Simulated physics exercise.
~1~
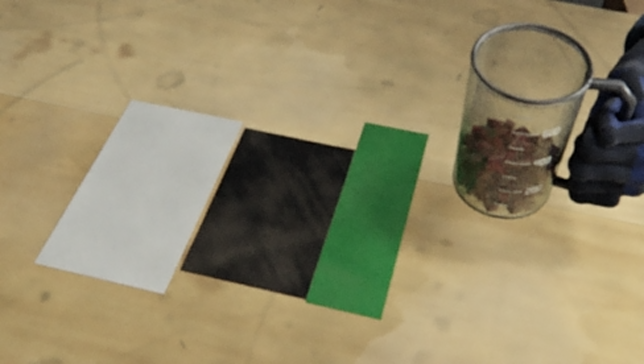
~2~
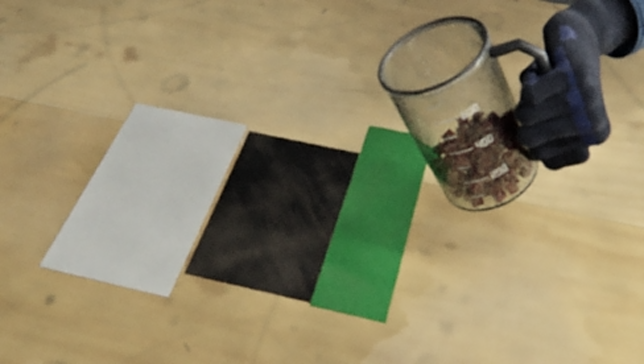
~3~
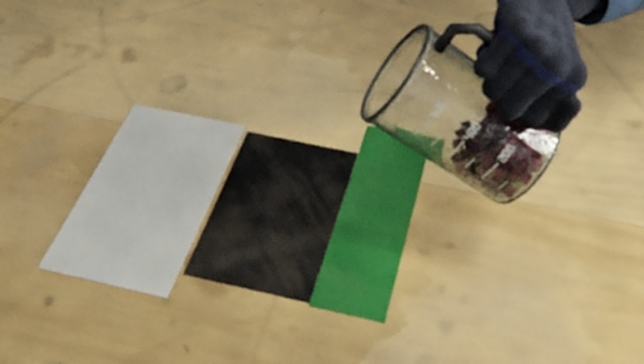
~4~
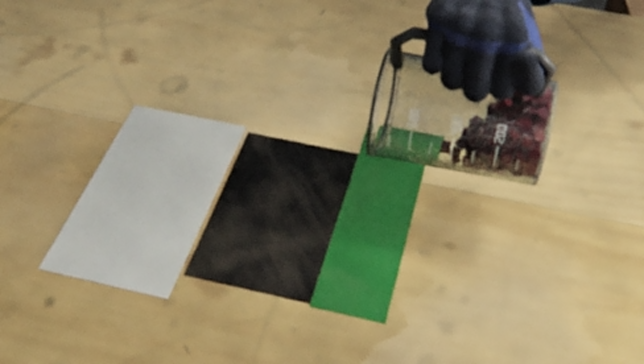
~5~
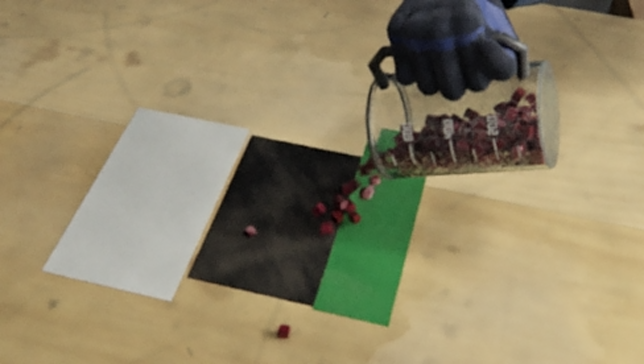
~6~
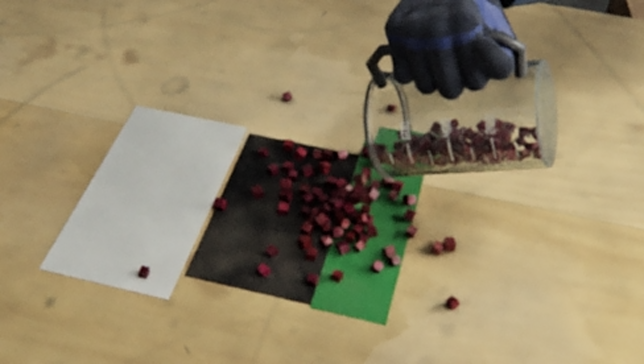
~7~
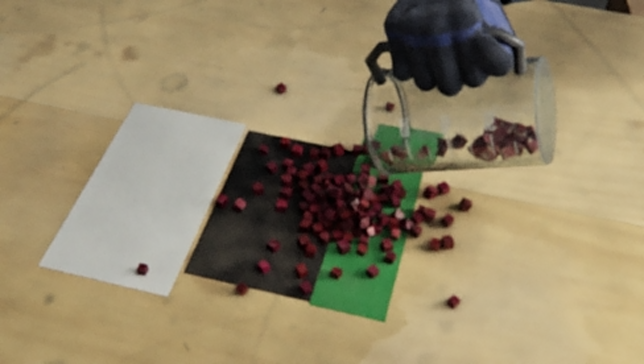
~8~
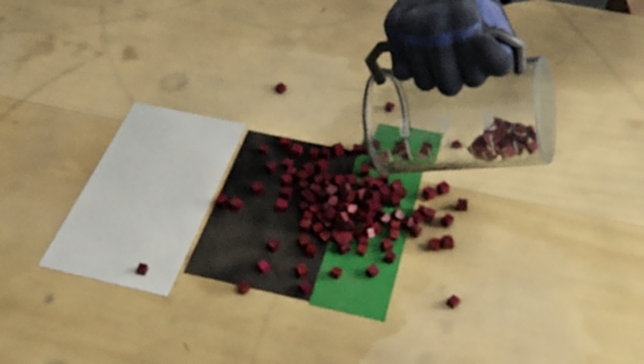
Gloved hand tipping a glass jug and spilling dark red cubes mostly across black and green mats, some remaining inside.
